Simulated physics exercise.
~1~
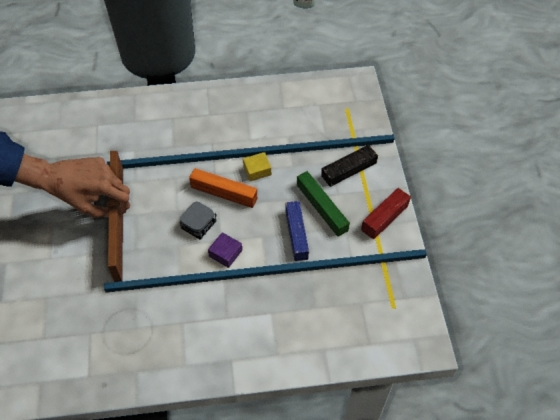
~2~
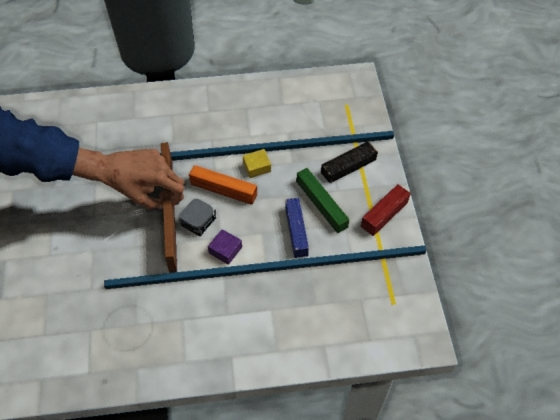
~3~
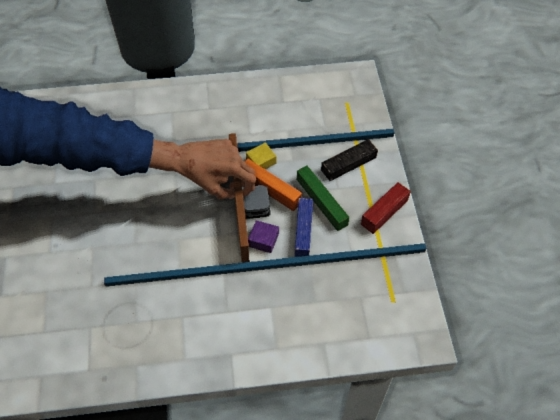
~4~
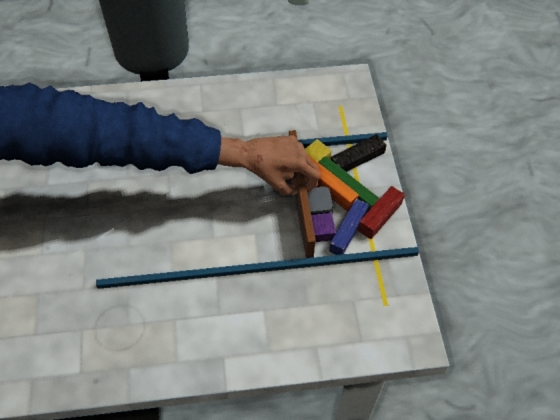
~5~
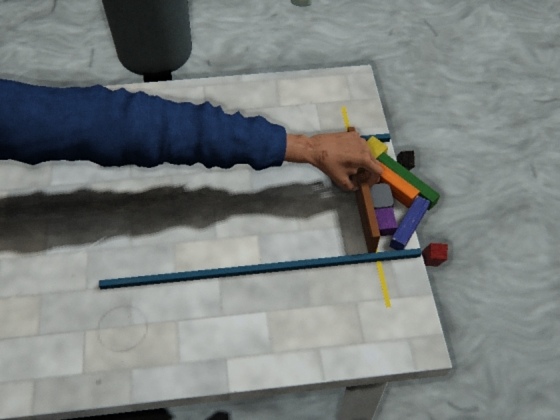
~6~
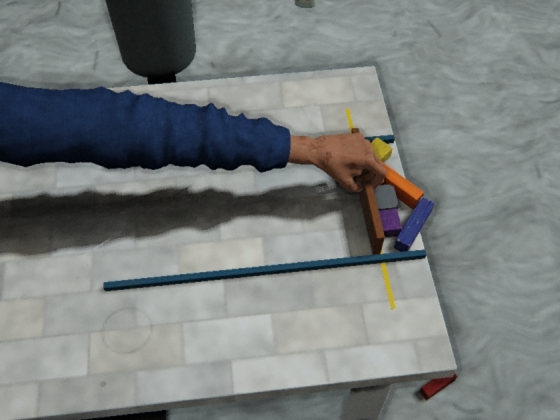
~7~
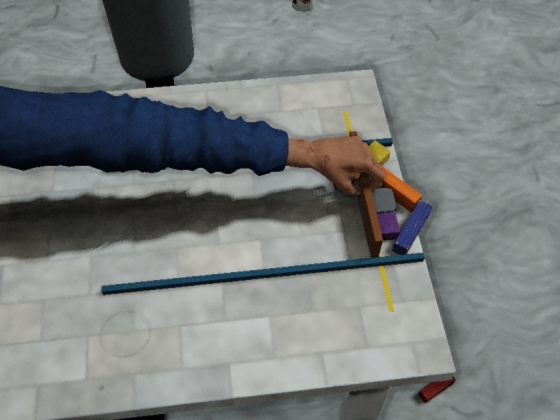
The clip opens on a pale tiled tabletop, where a hand in a blue sleeve holds an upright brown board behind eight scattered sticks and blocks, between two blue rails. The hand pushes the board to the right, and it gathers the orange stick, the grey and purple blocks and the yellow one. The pile then bunches against the green, blue, black and red bars near the yellow tape. As the board reaches the tape, the red, black and green bars go over the right edge. The board stops there, with five pieces left crowded at the edge and the red bar lying below.
